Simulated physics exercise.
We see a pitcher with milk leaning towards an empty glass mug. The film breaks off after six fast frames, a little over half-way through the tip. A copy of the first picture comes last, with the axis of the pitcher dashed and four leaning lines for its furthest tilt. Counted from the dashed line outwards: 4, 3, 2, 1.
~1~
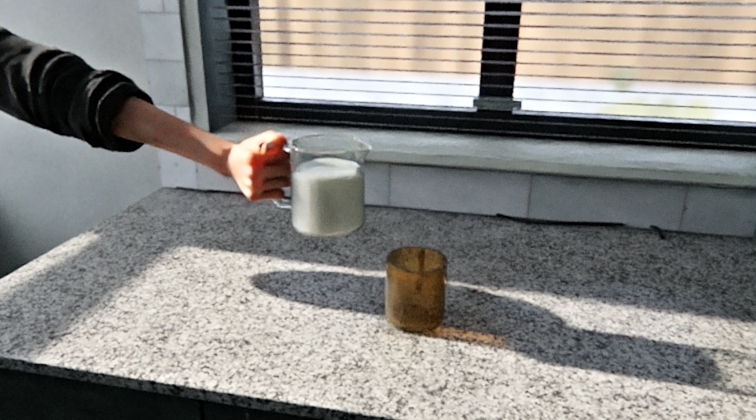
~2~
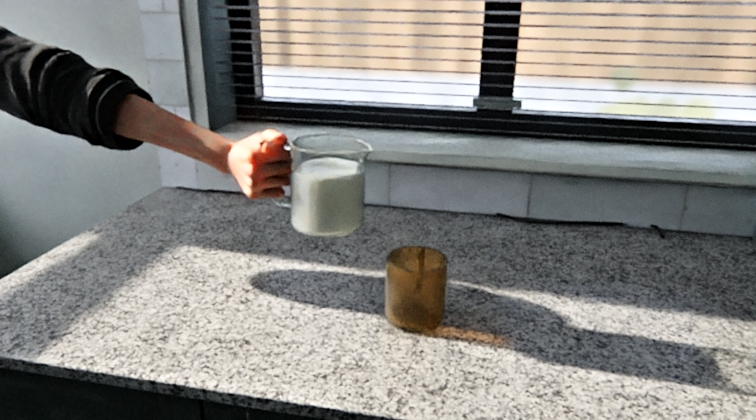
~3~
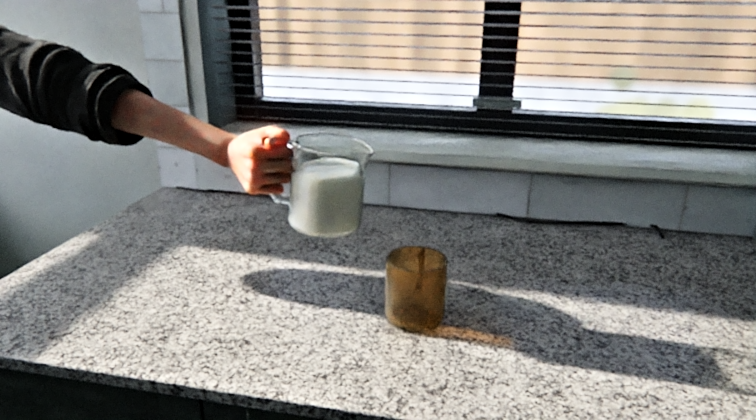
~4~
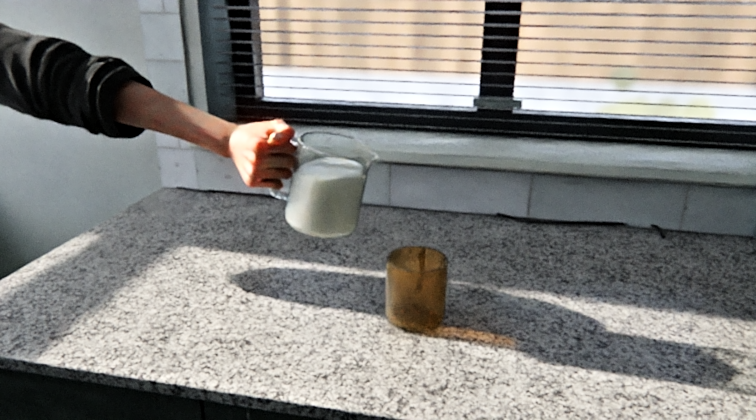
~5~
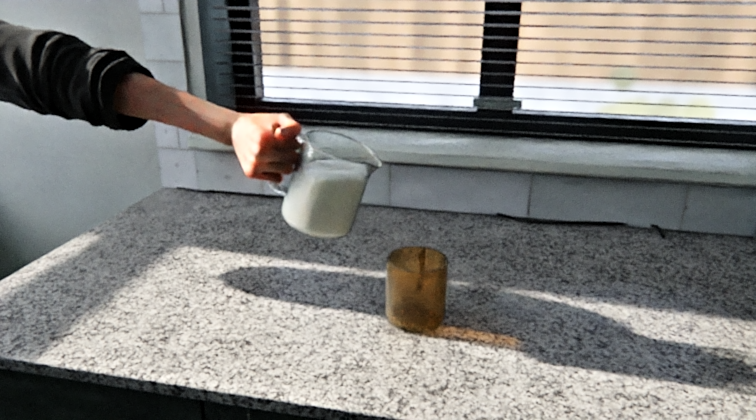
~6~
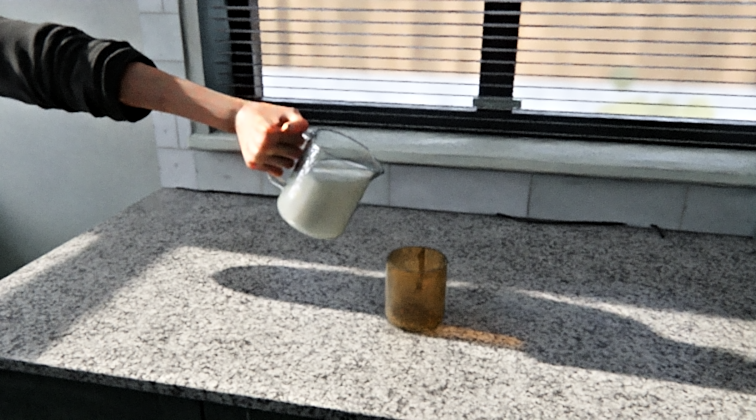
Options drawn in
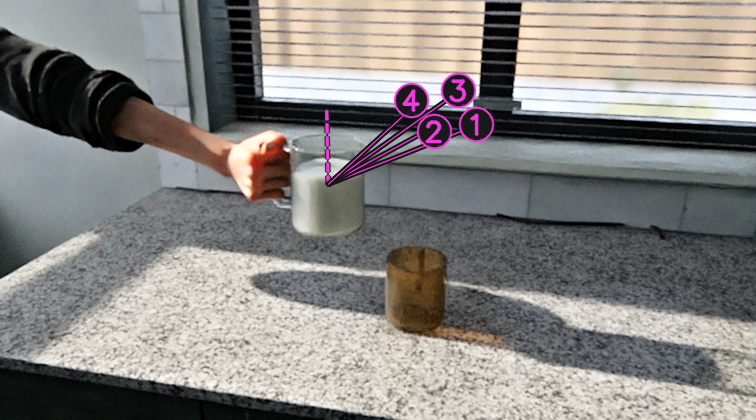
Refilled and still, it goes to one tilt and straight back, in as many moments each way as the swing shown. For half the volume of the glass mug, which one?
Tilt 1.
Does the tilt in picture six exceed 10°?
Yes.
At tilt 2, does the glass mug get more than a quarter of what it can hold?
Yes.
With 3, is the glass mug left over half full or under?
Under half.
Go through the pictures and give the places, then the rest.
Upright, lip at (369, 148); rim of the glass mug round (417, 259); nothing has left yet.
Upright, lip at (370, 149); nothing has left yet.
Tipped about 5°, lip at (373, 152); nothing has left yet.
Tipped about 11°, lip at (377, 158); nothing has left yet.
Tipped about 19°, lip at (380, 165); nothing has left yet.
Tipped about 27°, lip at (383, 172); nothing has left yet.
On the marked copy, 1 at (461, 131); 2 at (417, 136); 3 at (444, 101); 4 at (402, 116).
With 1, the glass mug ends with about 50 % of what it can hold.
With 2, the glass mug ends with about 33 % of what it can hold.
With 3, the glass mug ends with about 21 % of what it can hold.
With 4, the glass mug ends with about 11 % of what it can hold.
